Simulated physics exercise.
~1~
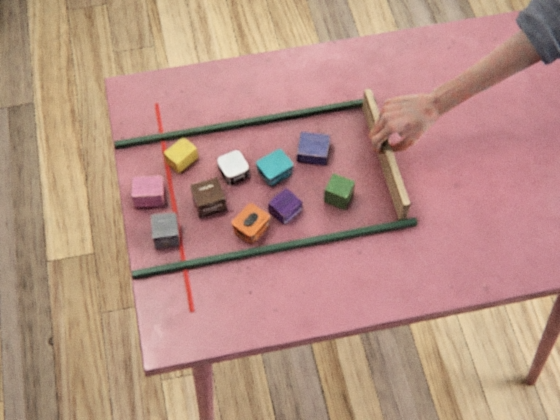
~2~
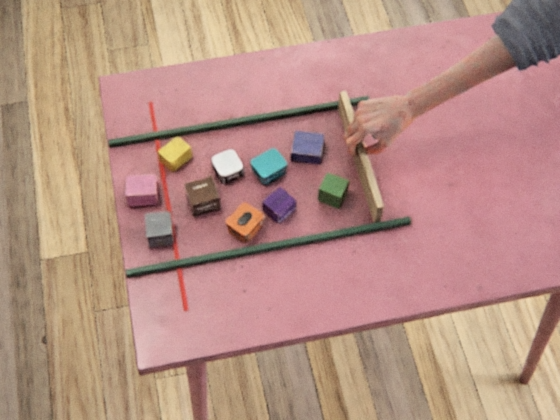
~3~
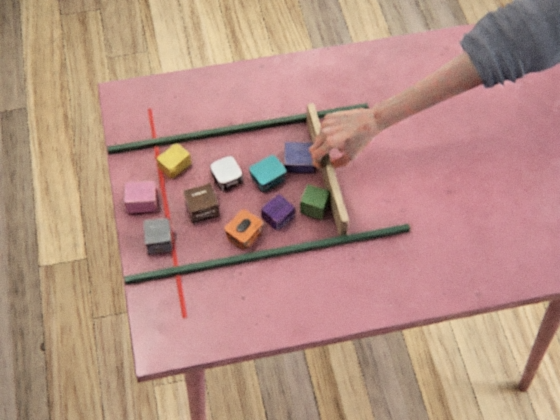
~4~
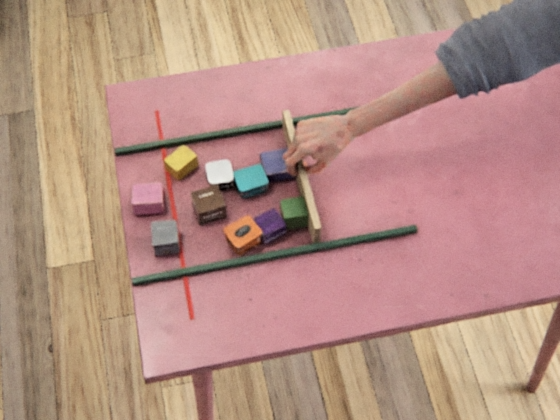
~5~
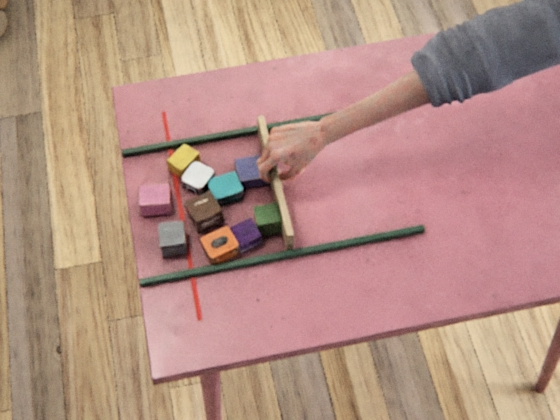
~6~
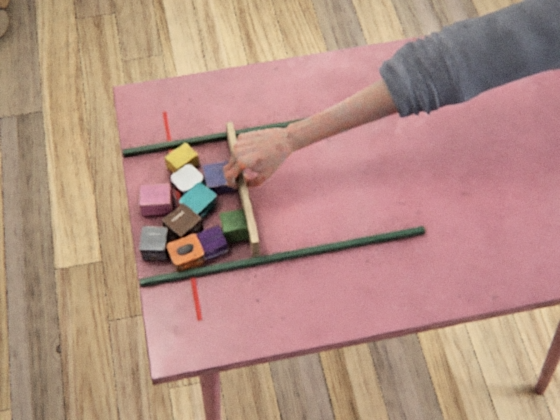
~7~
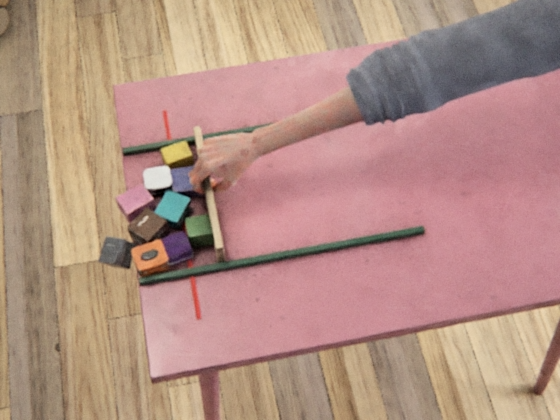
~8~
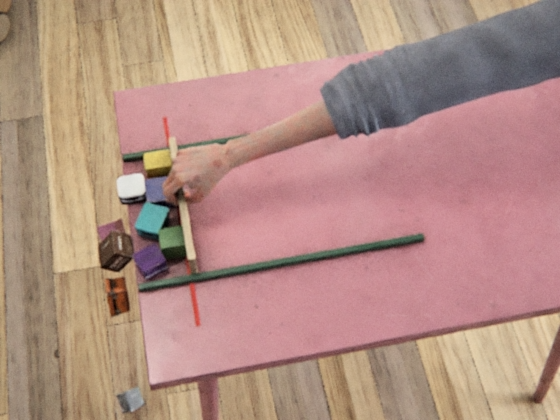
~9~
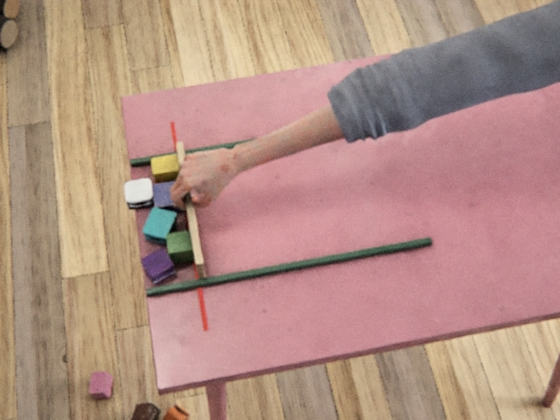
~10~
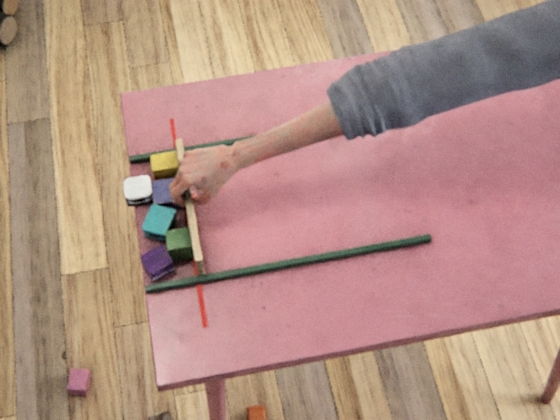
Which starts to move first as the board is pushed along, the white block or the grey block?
The white block starts to move first. The grey block stays where it is until later, when the bunched blocks are pushed closer to the table's edge.
